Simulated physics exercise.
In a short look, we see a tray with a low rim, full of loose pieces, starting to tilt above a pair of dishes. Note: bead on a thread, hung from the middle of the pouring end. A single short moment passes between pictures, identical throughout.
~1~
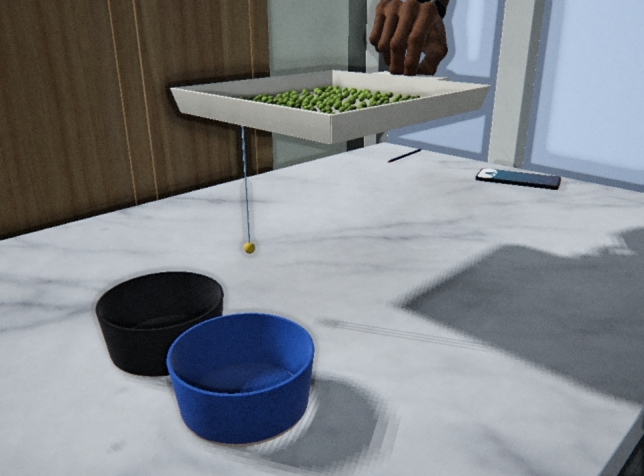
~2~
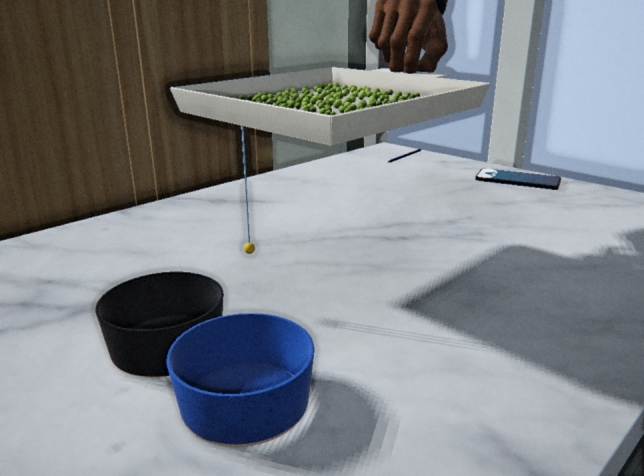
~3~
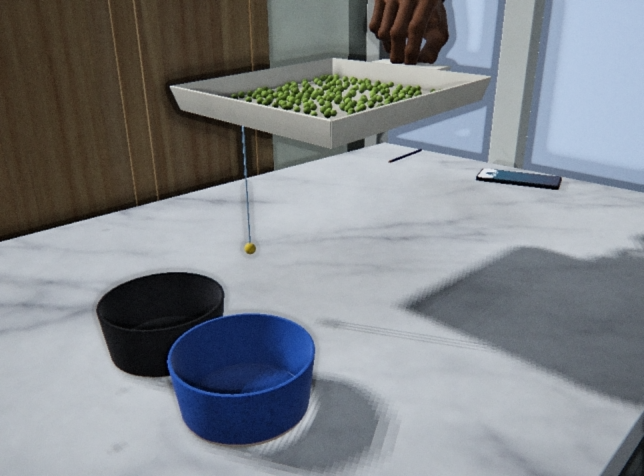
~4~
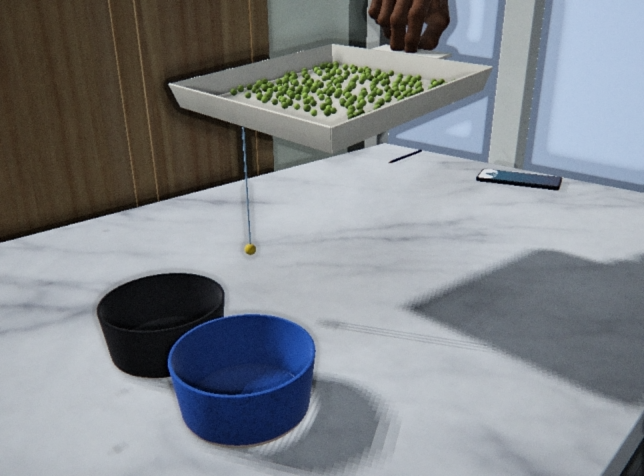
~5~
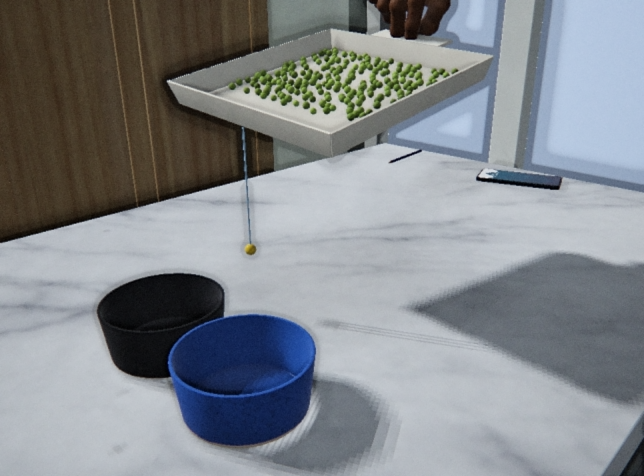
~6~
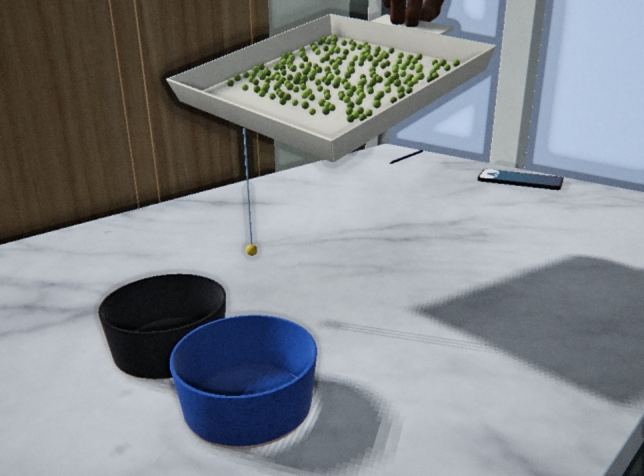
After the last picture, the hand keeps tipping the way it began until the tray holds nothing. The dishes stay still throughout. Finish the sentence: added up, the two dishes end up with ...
... under half of it.
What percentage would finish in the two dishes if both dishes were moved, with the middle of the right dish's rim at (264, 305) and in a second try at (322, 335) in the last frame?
Trial 1 near 50 percent, trial 2 near 40 percent.
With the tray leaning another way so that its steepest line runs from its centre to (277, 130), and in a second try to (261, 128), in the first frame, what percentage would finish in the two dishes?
The first try yields 10 percent and the second 30 percent.
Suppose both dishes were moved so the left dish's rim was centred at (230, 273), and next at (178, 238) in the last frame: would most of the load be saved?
First try: A majority; second try: A minority.
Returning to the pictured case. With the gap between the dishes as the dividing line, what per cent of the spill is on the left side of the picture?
Share to the left: Near 0 per cent.
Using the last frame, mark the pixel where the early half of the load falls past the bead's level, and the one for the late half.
First close to (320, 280), next close to (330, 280).
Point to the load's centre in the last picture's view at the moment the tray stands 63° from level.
Roughly (315, 149).
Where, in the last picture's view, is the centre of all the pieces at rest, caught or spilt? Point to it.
Close to (333, 363) in the last view.
Just after the last frame, tray tipped steeply; the larger part on the tray; just a few in the right dish; about a tenth outside both; about a tenth in the air.
A moment on, tray tipped past a quarter turn; about a tenth on the tray; about a tenth in the right dish; roughly two thirds outside both; roughly a quarter in the air.
Further on, tray tipped past a quarter turn; about a tenth in the right dish; almost all outside both.
When it is over, tray tipped past a quarter turn; about a tenth in the right dish; not one in the left dish; almost all outside both.
